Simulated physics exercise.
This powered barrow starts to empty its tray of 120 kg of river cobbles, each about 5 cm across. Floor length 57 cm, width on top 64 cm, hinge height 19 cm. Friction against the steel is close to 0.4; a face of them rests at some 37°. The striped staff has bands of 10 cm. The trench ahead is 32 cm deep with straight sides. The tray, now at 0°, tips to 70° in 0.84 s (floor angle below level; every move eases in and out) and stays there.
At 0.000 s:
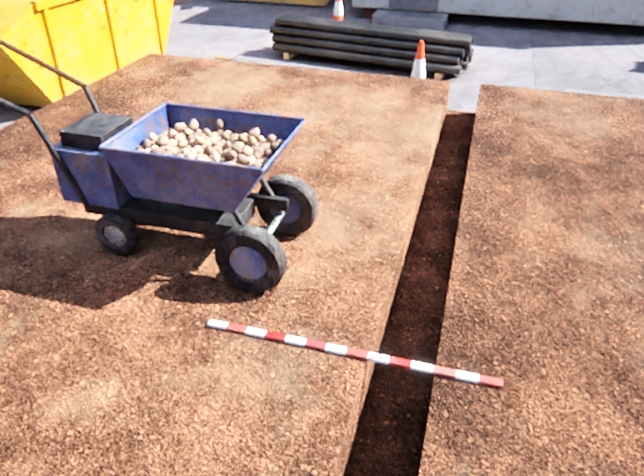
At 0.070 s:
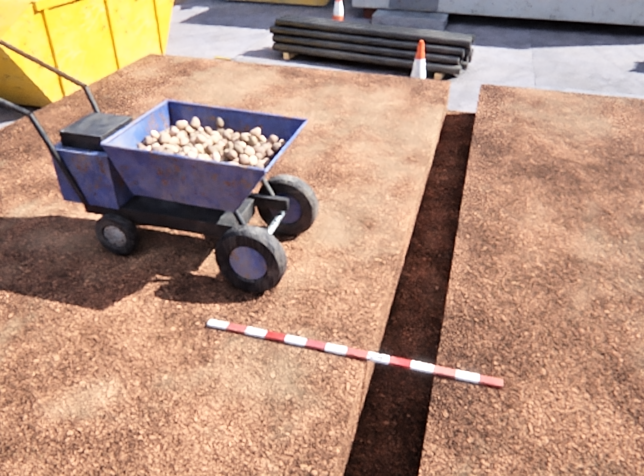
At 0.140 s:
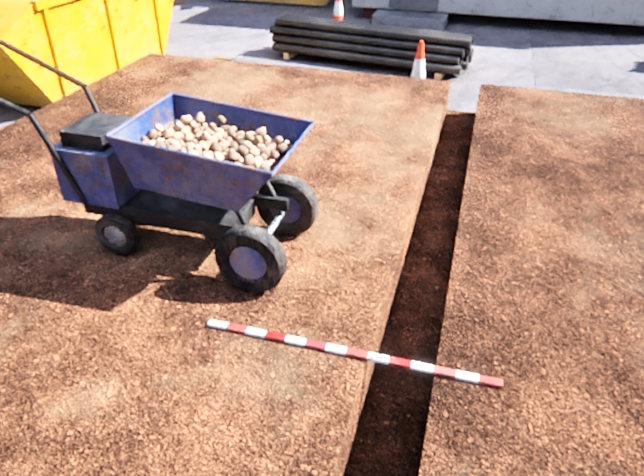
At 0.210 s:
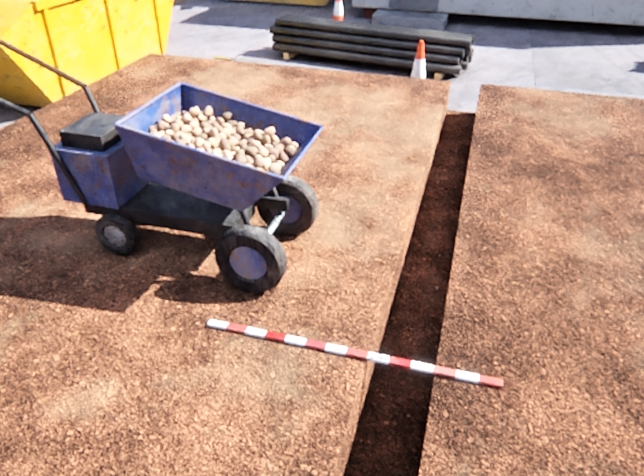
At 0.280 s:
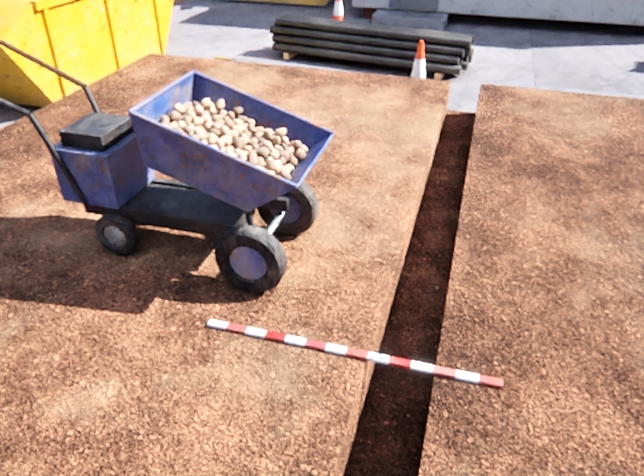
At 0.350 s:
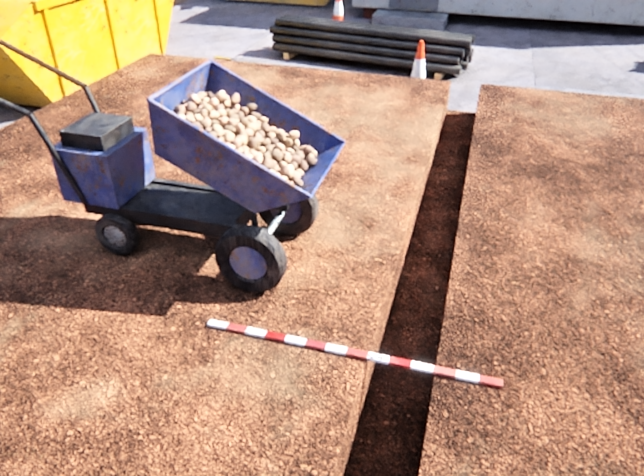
On a sunlit patch of reddish-brown gravelly ground beside grey paving, the view looks down at an angle from a fixed position. A blue barrow with black wheels, loaded with pale rounded stones, stands at left near a yellow container, with a red-and-white staff lying across a straight trench, and dark pipes and orange-and-white cones behind. The barrow stays put while its tray tilts gradually, rear end rising and front leaning rightward, carrying the stones with it.
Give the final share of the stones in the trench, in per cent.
Some 88 per cent of it.
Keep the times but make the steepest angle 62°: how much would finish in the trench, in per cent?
In that case some 60 per cent.
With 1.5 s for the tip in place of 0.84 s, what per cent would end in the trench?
In that case some 90 per cent.
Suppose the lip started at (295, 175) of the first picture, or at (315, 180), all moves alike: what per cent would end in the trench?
About 70 and 50 per cent.
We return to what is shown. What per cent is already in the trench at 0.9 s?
Some 20 per cent.
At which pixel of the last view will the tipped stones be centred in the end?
Near (415, 316).
After 0.6 s the floor is at 59°; 100 % in the tray; the foremost stones are at (342, 215).
After 0.9 s the floor is at 70°; 70 % in the tray, 8 % short of the trench, 22 % in the trench; the foremost stones are at (432, 311).
After 1.3 s the floor is at 70°; 25 % in the tray, 8 % short of the trench, 61 % in the trench, 6 % past the trench; the foremost stones are at (534, 330).
After 3.2 s the floor is at 70°; 0 % in the tray, 6 % short of the trench, 88 % in the trench, 6 % past the trench; the foremost stones are at (636, 352).
